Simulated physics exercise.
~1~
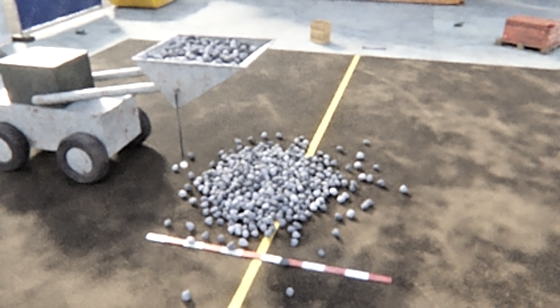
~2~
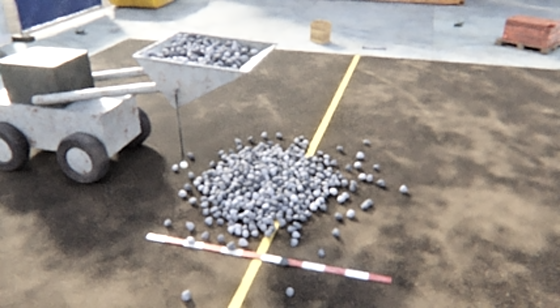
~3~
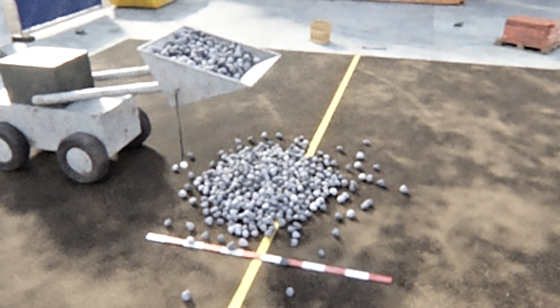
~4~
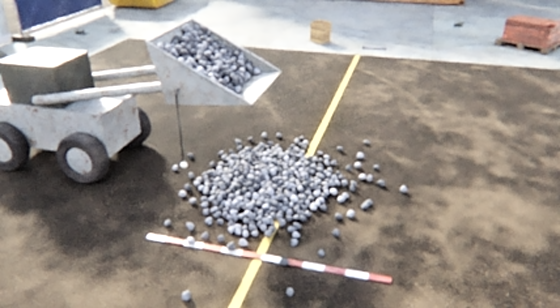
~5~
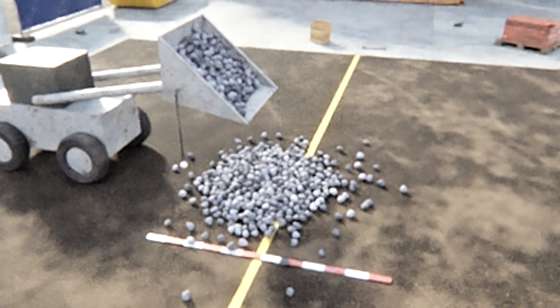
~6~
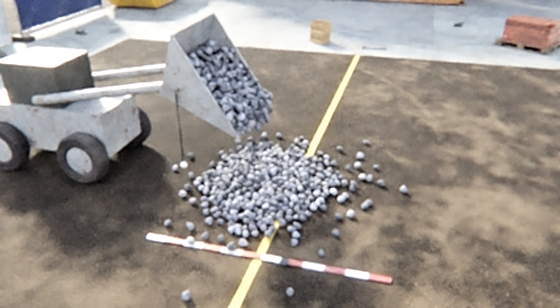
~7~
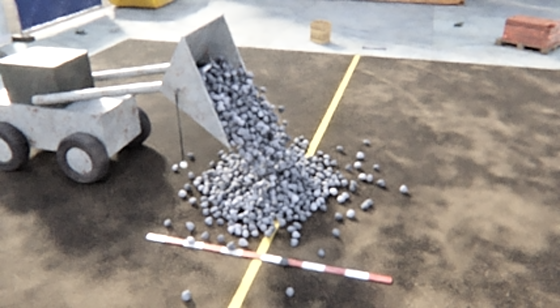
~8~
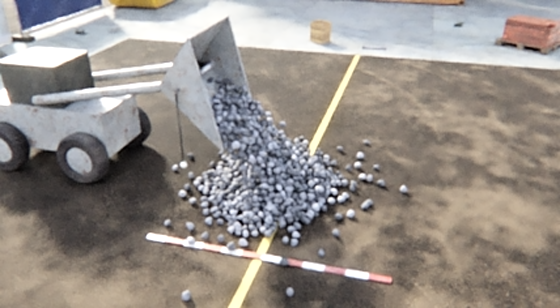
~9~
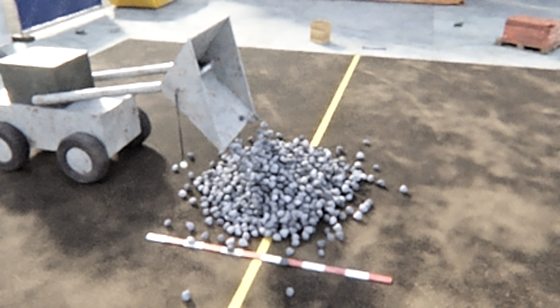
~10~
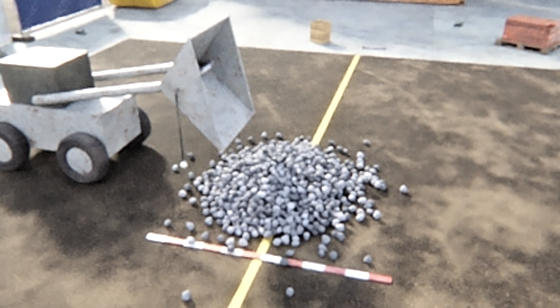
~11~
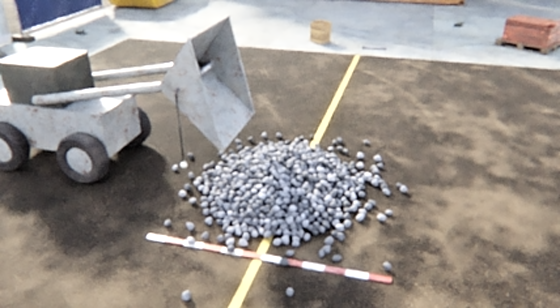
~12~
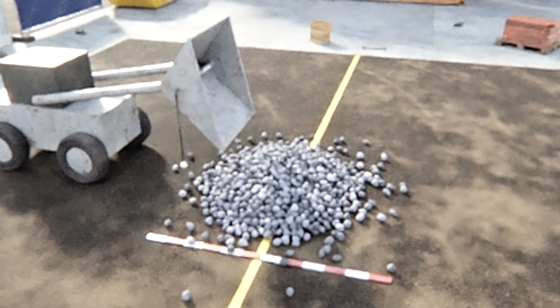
On a worksite floor, a loader tips its bucket, emptying stones onto a spreading pile.
